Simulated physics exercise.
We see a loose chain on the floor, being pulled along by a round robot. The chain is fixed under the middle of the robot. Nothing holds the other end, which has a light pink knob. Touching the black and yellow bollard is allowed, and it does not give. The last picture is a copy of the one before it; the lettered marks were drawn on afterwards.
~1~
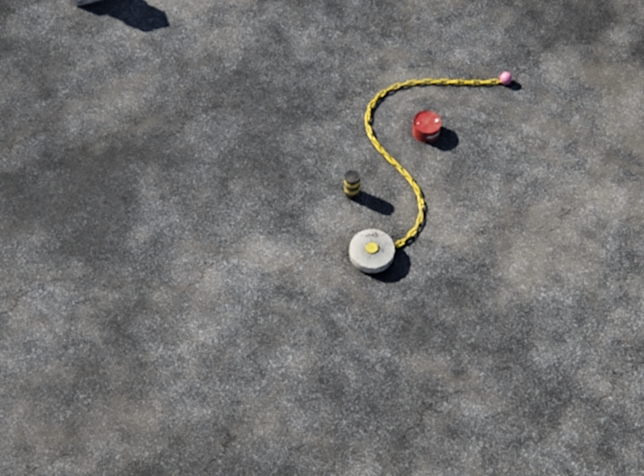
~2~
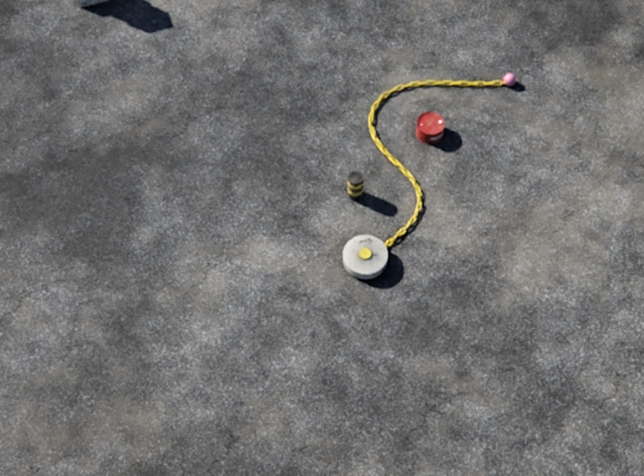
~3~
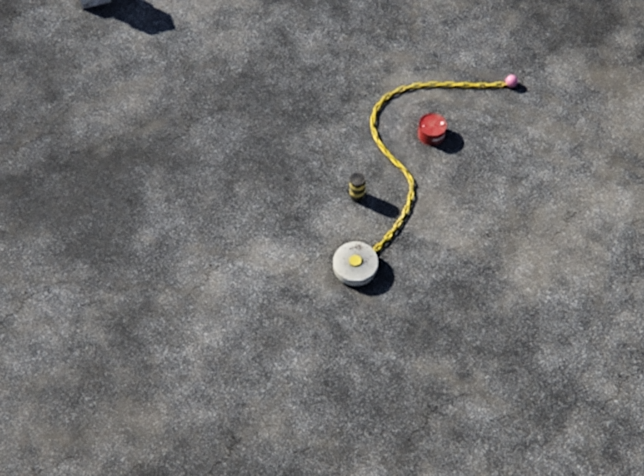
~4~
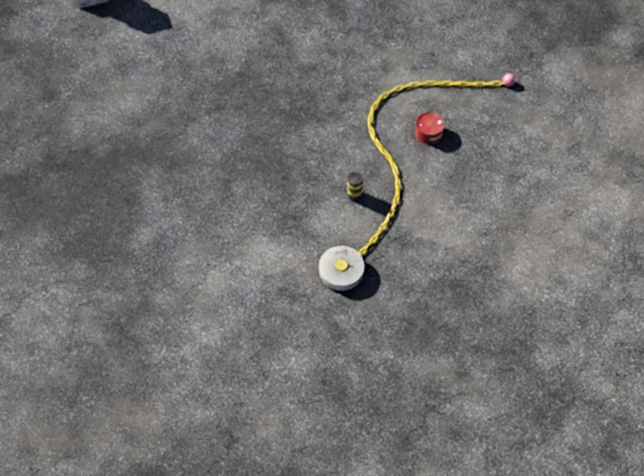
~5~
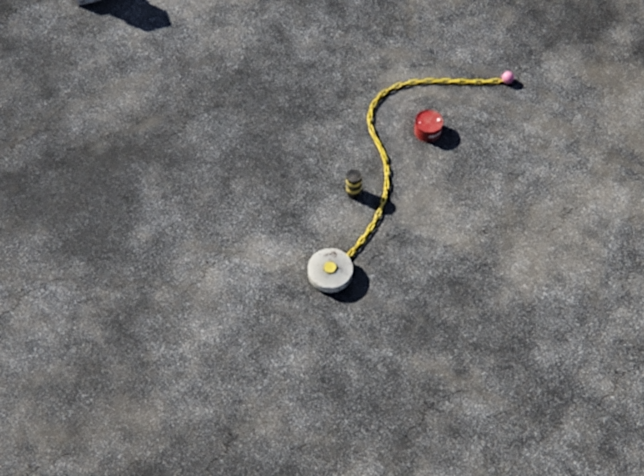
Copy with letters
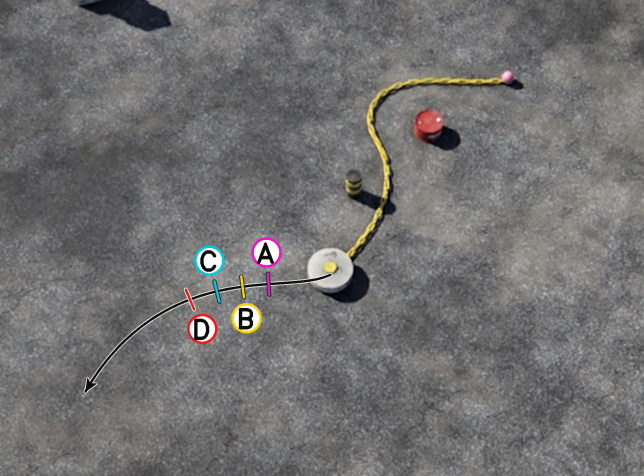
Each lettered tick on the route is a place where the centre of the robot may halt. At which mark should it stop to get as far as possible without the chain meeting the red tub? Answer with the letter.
No farther than B.
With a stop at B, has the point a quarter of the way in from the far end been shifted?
By then, yes.
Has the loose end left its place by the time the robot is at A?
No.
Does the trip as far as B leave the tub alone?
For that mark, yes.
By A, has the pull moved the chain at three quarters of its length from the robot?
Yes.
On the marked copy, A at (269, 284); B at (243, 287); C at (217, 291); D at (190, 300); the route from (330, 275) via (192, 299) to (85, 392).
Following B. Soon after the start, robot (300, 278), middle of the chain (377, 137), free end (508, 78).
Later, robot (268, 280), middle of the chain (377, 152), free end (508, 78).
In the end, robot (242, 283), middle of the chain (378, 169), free end (502, 78); only the bollard has been touched, if anything.
As for the rest, A is safe but short; C brings the chain against the tub; D brings the chain against the tub.
